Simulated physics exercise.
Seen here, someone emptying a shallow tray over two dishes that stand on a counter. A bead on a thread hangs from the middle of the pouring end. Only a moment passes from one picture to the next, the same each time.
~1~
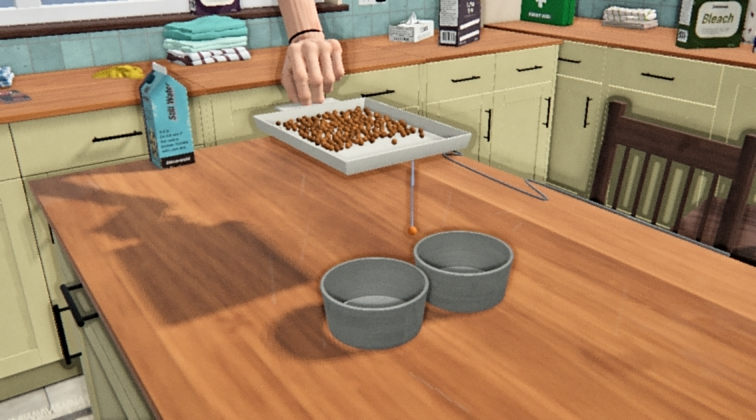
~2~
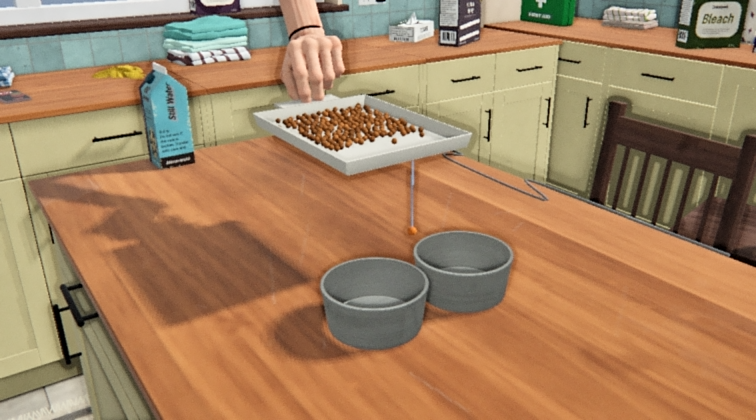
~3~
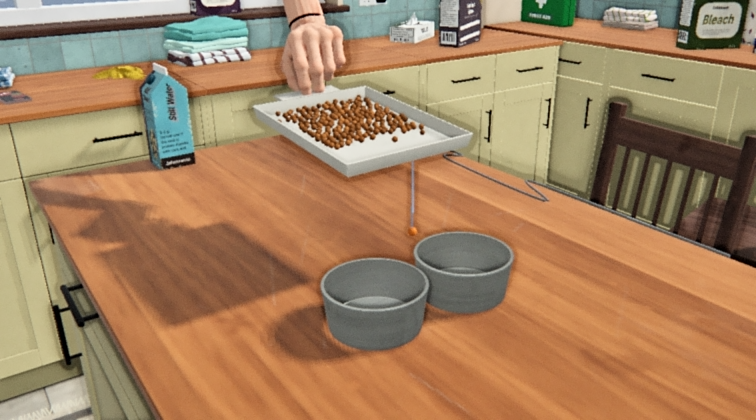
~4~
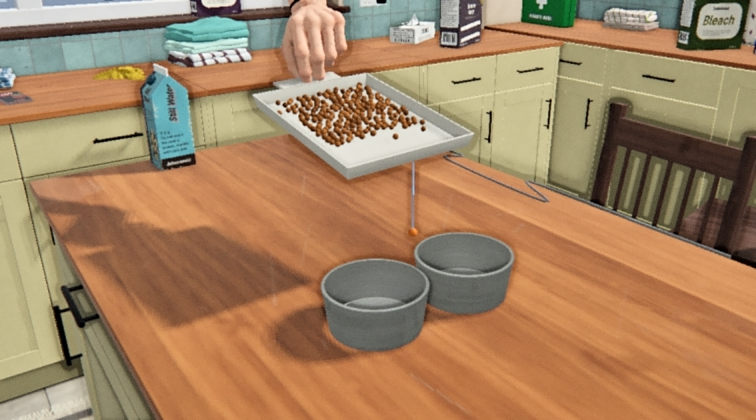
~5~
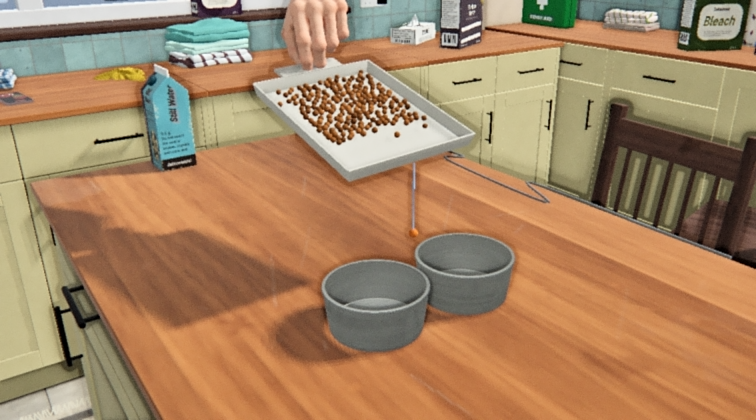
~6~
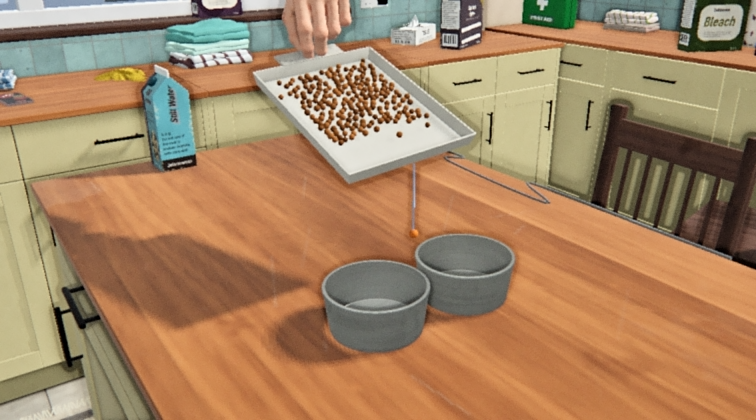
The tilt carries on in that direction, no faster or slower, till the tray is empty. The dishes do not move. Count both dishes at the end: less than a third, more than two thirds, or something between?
Together they catch more than two thirds.
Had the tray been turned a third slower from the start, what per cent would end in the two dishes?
About 90 per cent.
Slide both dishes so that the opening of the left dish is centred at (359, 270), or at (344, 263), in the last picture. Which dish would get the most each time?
First the dish on the left, then the dish on the left.
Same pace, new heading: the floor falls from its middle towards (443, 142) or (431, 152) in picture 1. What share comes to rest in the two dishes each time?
In turn 20 and 60 in a hundred.
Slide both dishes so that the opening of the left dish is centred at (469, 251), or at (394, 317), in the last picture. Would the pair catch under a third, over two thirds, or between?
One: Below one third. Two: Less than a third.
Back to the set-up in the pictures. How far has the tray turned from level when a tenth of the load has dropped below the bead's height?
Roughly 65°.
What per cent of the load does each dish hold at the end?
Left dish: 80 %, right dish: 20 %.
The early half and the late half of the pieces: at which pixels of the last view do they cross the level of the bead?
Around (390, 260) and then (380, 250).
Soon after the last picture, tray tipped steeply; about two thirds on the tray; about a quarter in the left dish; a small part in the right dish; a stray few outside both; a small part in the air.
A little later, tray tipped past a quarter turn; a small part on the tray; about two thirds in the left dish; a small part in the right dish; a stray few outside both; about a quarter in the air.
Later still, tray tipped past a quarter turn; most in the left dish; about a quarter in the right dish; a small part outside both.
At rest, tray tipped past a quarter turn; most in the left dish; about a quarter in the right dish; a small part outside both.
